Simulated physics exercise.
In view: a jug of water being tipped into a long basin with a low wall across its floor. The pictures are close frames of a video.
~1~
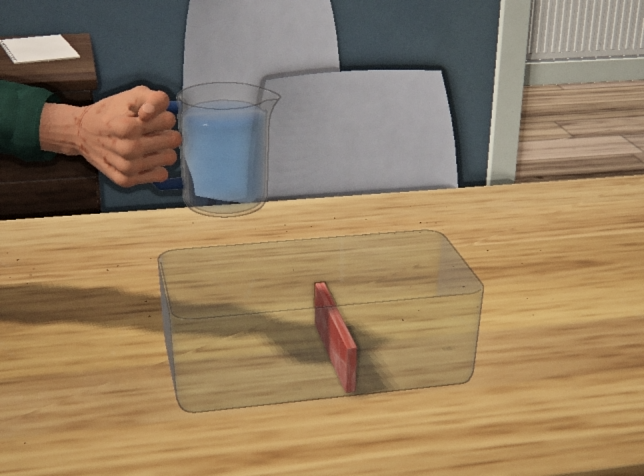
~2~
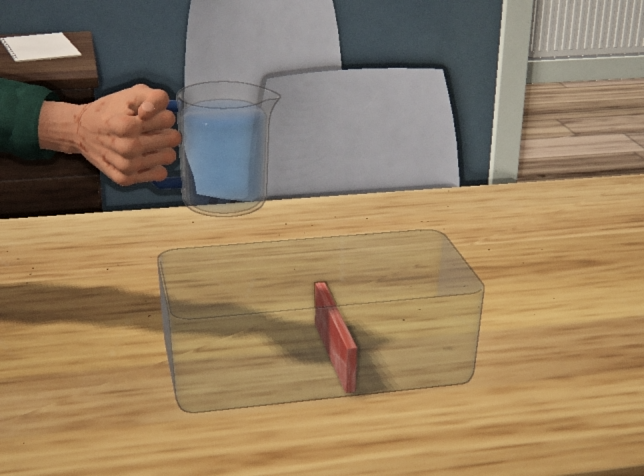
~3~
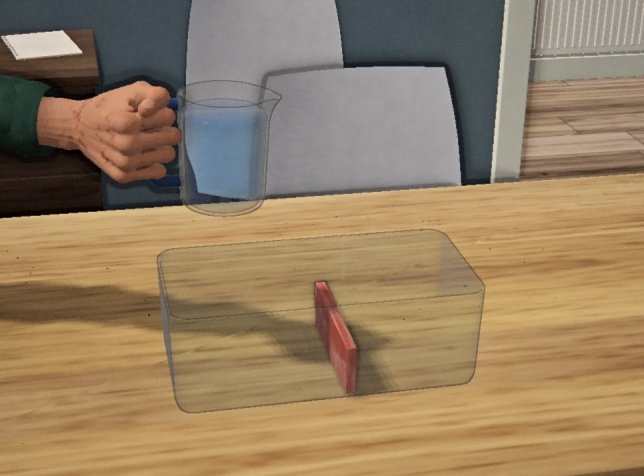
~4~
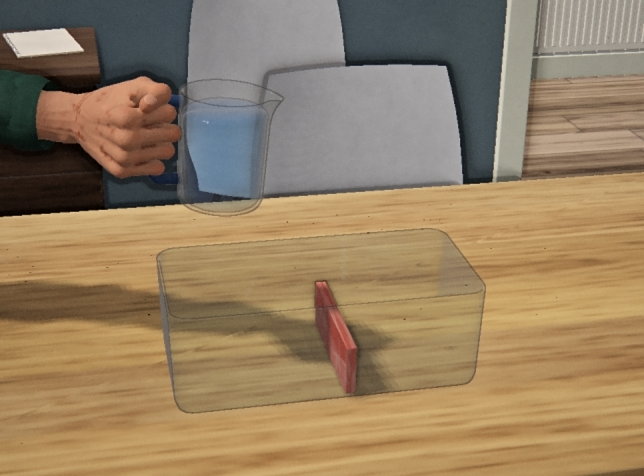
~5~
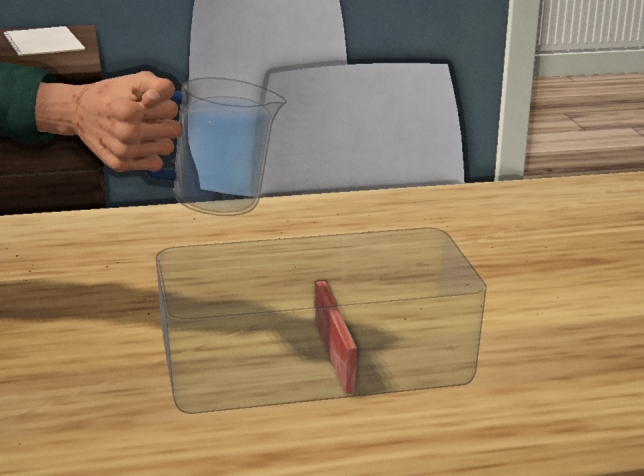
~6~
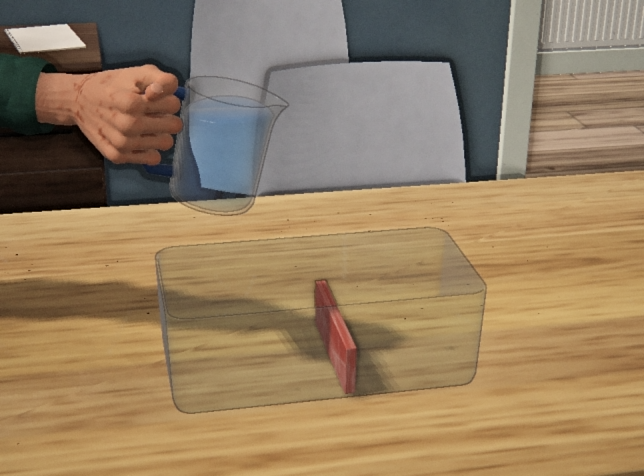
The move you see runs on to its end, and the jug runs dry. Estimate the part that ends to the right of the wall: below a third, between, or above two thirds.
It comes to above two thirds.
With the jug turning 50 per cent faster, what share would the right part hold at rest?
Roughly 85 in a hundred.
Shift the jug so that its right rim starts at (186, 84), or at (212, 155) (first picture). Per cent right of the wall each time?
Near 5 % and 5 %.
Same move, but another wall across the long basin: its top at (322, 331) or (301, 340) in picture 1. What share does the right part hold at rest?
The first gives 90 %, the second 90 %.
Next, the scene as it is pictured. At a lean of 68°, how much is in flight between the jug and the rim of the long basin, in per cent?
Some 15 per cent.
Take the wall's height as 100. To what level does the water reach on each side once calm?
Near 0 on the left, 40 on the right.
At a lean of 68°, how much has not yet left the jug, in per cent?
About 85 per cent.
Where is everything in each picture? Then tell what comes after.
In the first frame, it leans 0°; its right rim is at (280, 95); the water meets the walls at (181, 113) and (267, 109); the long basin's rim runs from (165, 286) to (462, 260); the wall's top is at (335, 315).
In the second frame, it leans 1°; its right rim is at (280, 94); the water meets the walls at (180, 112) and (266, 108).
In the third frame, it leans 2°; its right rim is at (281, 95); the water meets the walls at (181, 111) and (266, 108).
In the fourth frame, it leans 5°; its right rim is at (284, 96); the water meets the walls at (182, 110) and (269, 107).
In the fifth frame, it leans 8°; its right rim is at (286, 99); the water meets the walls at (182, 110) and (271, 107).
In the sixth frame, it leans 12°; its right rim is at (289, 103); the water meets the walls at (184, 109) and (274, 107).
A moment on, the jug is tipped part way and 83 per cent is still to pour, 0 is left of the wall and 2 right of it.
Next, the jug is tipped on its side and 35 per cent is still to pour, 1 is left of the wall and 41 right of it.
Then the jug is tipped on its side and 6 per cent is still to pour, 5 is left of the wall and 82 right of it.
Later the jug is tipped on its side and 1 per cent is still to pour, 11 is left of the wall and 87 right of it.
In the end 12 per cent lies left of the wall, 87 right of it and 1 outside.
